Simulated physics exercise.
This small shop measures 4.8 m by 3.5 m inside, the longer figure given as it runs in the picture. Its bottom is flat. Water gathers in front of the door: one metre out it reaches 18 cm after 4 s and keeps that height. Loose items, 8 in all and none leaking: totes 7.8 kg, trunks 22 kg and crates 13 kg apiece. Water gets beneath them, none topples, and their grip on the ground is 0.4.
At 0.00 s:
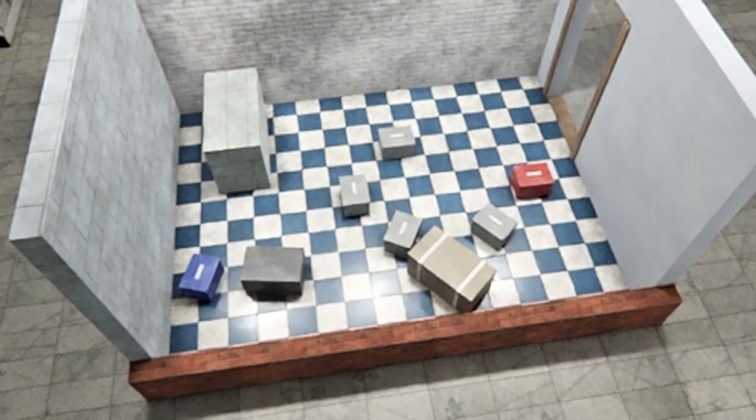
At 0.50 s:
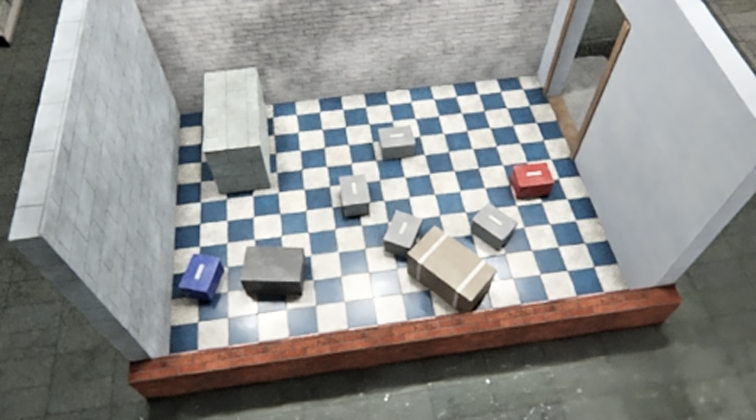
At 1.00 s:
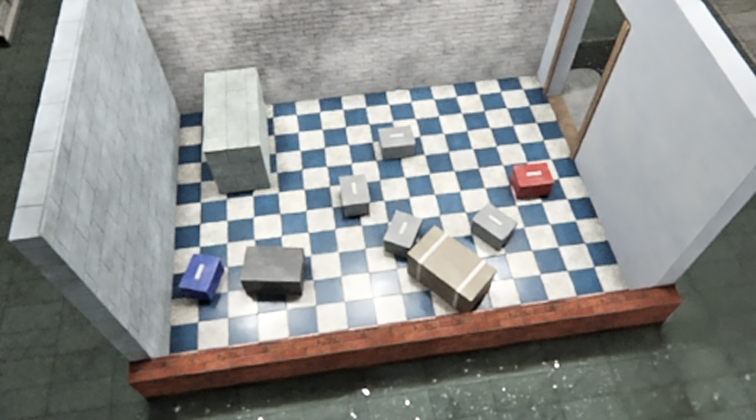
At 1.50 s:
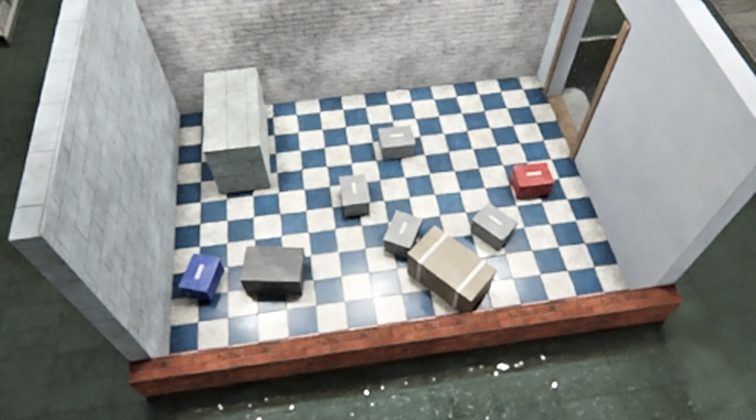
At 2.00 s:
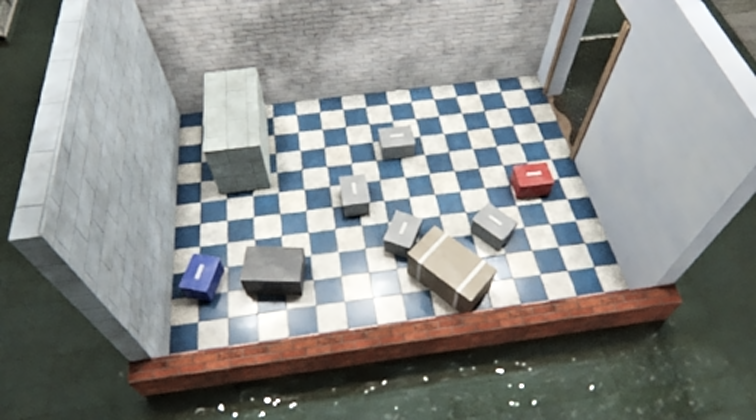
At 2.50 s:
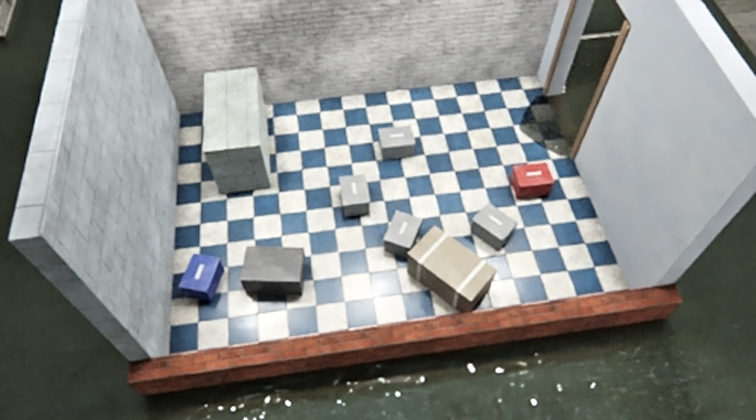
A small tiled room stands still as dark water surrounds it and enters the doorway.
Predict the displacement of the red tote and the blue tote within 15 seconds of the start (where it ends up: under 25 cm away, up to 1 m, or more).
The red tote holds its place; the blue tote slides a little.
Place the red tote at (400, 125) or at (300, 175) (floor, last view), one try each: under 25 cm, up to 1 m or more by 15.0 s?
In that order: It gets carried off; it gets carried off.
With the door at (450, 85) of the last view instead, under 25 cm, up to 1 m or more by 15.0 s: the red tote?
Then the red tote ends far away.
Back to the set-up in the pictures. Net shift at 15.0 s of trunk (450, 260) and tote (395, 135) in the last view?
In turn: 80 cm, 200 cm.
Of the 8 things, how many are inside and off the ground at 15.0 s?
8 of them.
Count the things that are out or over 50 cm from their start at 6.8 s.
By then 0.
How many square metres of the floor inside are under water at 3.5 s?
Roughly 2.0 m2.
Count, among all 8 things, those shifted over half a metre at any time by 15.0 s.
That makes 5.
After 3.5 s the red tote is near (534, 174), 0.0 m from its start, aground; the blue tote is near (200, 272), 0.0 m from its start, aground; 0 afloat.
After 6.8 s the red tote is near (534, 174), 0.0 m from its start, aground; the blue tote is near (200, 272), 0.0 m from its start, aground; 0 afloat.
After 11.0 s the red tote is near (534, 174), 0.0 m from its start, aground; the blue tote is near (184, 302), 0.4 m from its start, afloat; 4 afloat.
After 15.0 s the red tote is near (535, 174), 0.0 m from its start, afloat; the blue tote is near (193, 211), 0.8 m from its start, afloat; 8 afloat.
